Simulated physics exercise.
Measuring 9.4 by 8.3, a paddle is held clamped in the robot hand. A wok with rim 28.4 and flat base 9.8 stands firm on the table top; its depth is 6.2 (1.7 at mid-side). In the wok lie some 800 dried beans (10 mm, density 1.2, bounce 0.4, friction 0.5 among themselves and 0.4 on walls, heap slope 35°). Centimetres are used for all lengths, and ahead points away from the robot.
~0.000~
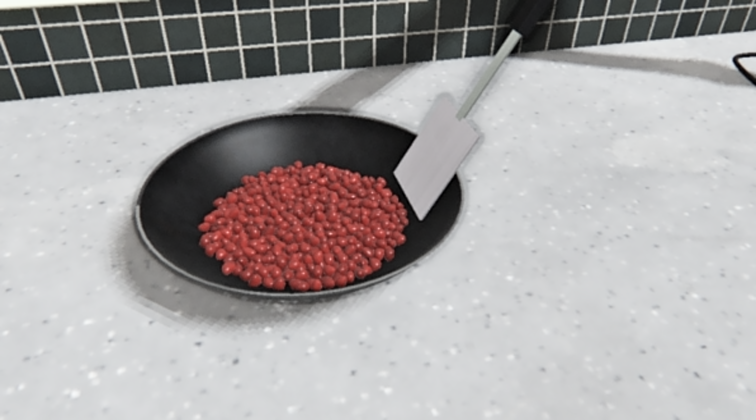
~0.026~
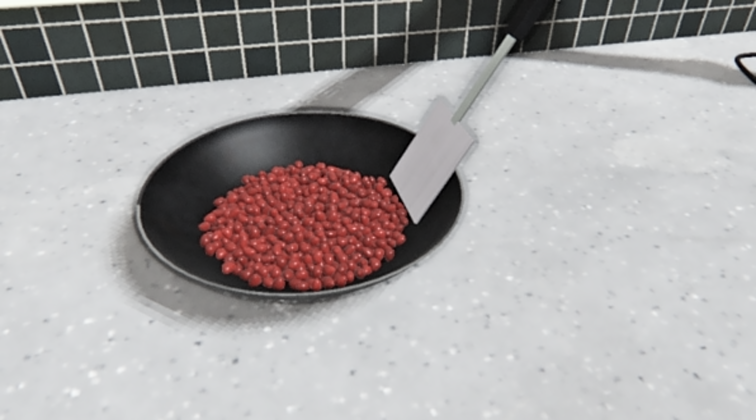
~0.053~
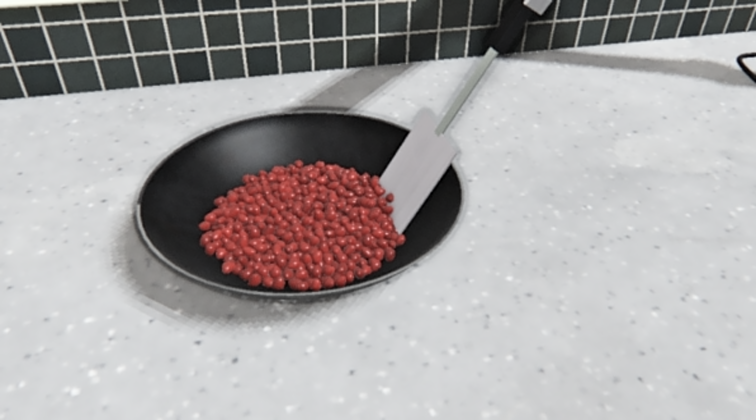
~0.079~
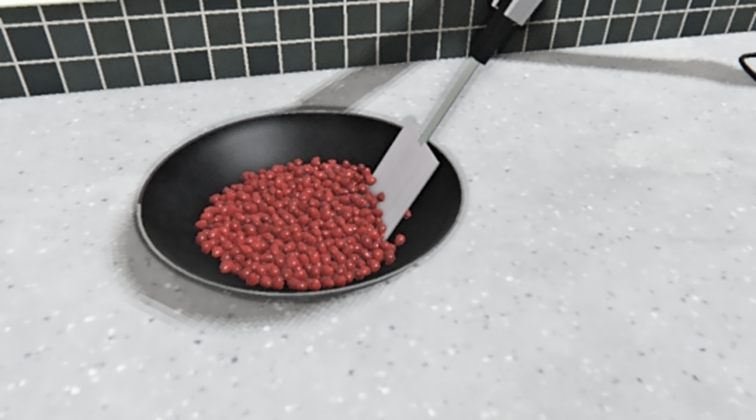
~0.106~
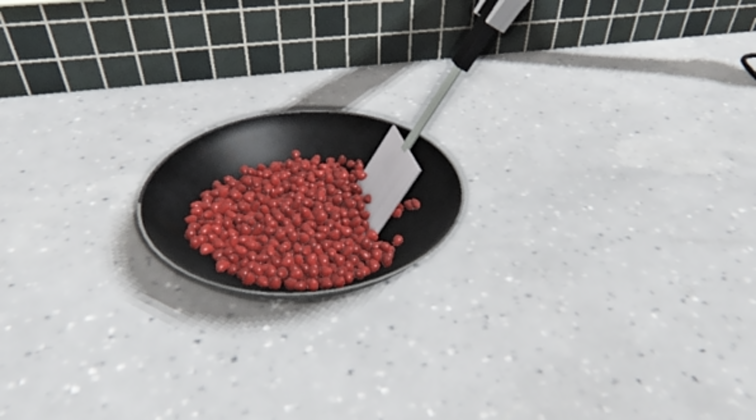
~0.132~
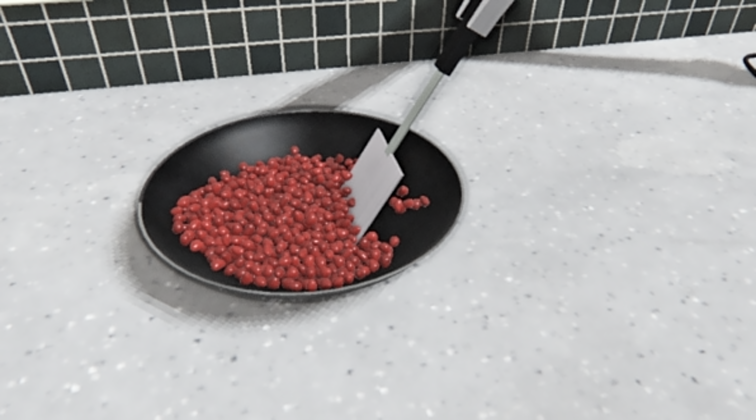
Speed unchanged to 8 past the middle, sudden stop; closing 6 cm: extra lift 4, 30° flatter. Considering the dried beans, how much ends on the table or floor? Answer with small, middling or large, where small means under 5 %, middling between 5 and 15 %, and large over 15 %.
It is middling.
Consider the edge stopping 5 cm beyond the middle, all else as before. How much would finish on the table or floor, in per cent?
Roughly 0 %.
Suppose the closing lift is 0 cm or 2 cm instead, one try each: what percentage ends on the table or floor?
Roughly 15 per cent, then 10 per cent.
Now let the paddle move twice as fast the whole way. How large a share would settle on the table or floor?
30 per cent, about.
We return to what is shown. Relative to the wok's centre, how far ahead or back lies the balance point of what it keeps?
Ahead, by around 5.0 cm.
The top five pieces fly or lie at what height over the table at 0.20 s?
Height: Some 7 cm.
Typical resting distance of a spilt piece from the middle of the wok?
20 cm.
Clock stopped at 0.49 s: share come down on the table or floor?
Share at that moment: Roughly 6 %.
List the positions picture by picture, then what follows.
Paddle top edge at (461, 115), sloping 59°; upper third of the load around (310, 214), from x 205 to 405, top at y 165; 804 in the wok, in the first picture.
Paddle top edge at (457, 119), sloping 59°; upper third of the load around (310, 213), from x 205 to 405, top at y 165, in the second picture.
Paddle top edge at (440, 131), sloping 59°; upper third of the load around (312, 212), from x 205 to 400, top at y 165, in the third picture.
Paddle top edge at (423, 140), sloping 59°; upper third of the load around (304, 210), from x 200 to 405, top at y 160, in the fourth picture.
Paddle top edge at (406, 146), sloping 59°; upper third of the load around (289, 209), from x 190 to 415, top at y 155, in the fifth picture.
Paddle top edge at (390, 150), sloping 59°; upper third of the load around (274, 209), from x 180 to 425, top at y 150; 804 in the wok, in the sixth picture.
By 0.20 s, sloping 59°, highest piece 7 above the table; 804 in the wok.
By 0.26 s, sloping 45°, highest piece 8 above the table; 794 in the wok, 10 on the blade or in flight.
By 0.49 s, sloping 29°, highest piece 8 above the table; 737 in the wok, 53 on the table or floor, 14 on the blade or in flight.
By 1.54 s, sloping 29°, highest piece 7 above the table; 736 in the wok, 68 on the table or floor.
Final count, 736 in the wok, 68 on the table or floor. That is 8 % on the table or floor.
